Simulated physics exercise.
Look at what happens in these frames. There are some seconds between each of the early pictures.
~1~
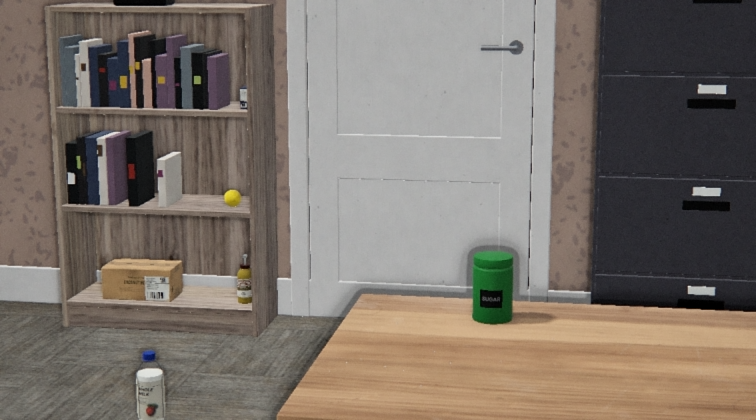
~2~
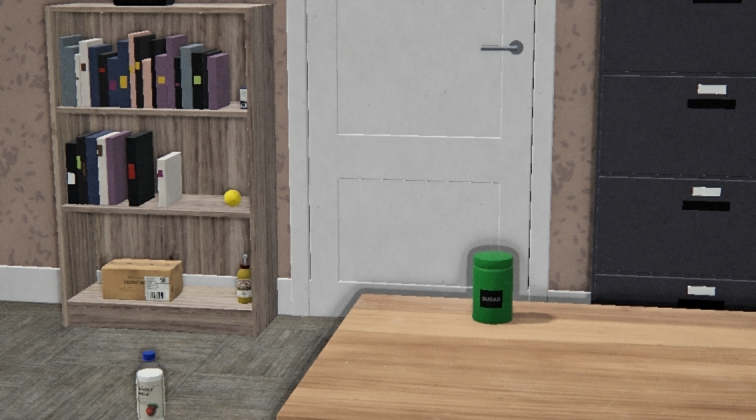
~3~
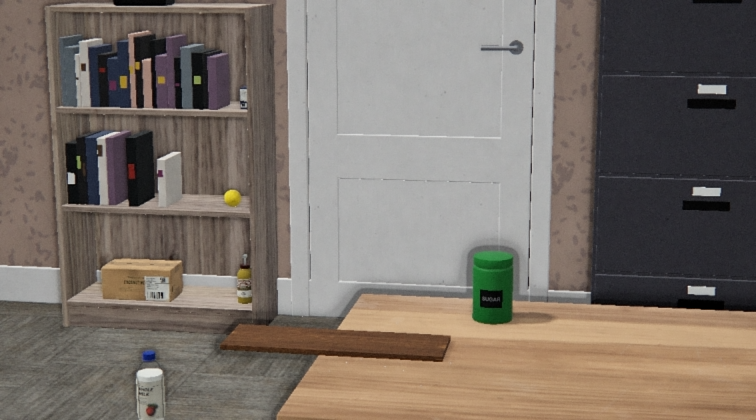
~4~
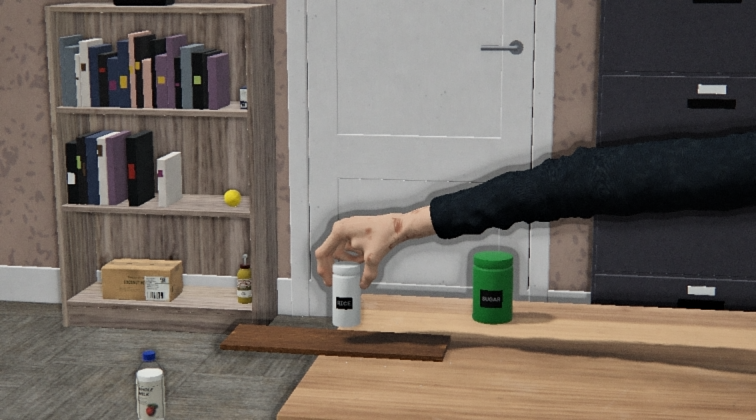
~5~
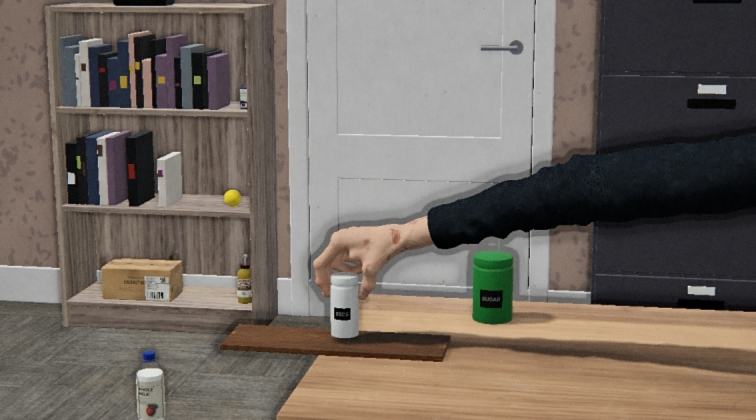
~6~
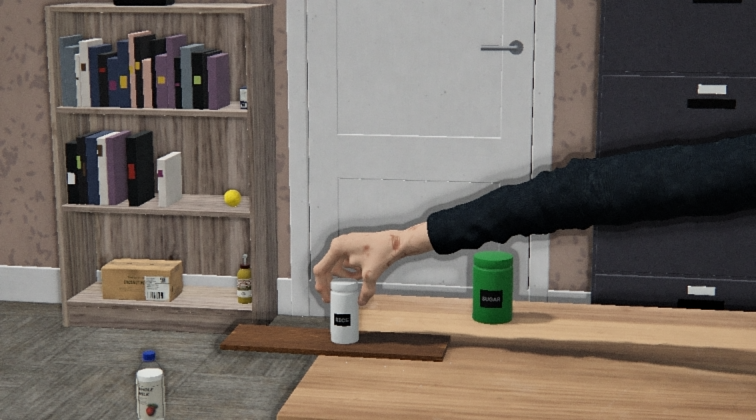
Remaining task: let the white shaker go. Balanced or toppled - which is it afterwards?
My guess: It never falls off.
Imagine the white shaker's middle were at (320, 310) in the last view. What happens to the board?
Outcome: Stable.
Then, 0.50 s after the last picture, nothing has stirred.
Then, 1.30 s after the last picture, white shaker resting near (345, 311).
At rest, all 3 in place. Seen from the same camera at the end, white shaker near (345, 311). The board stays on the table.
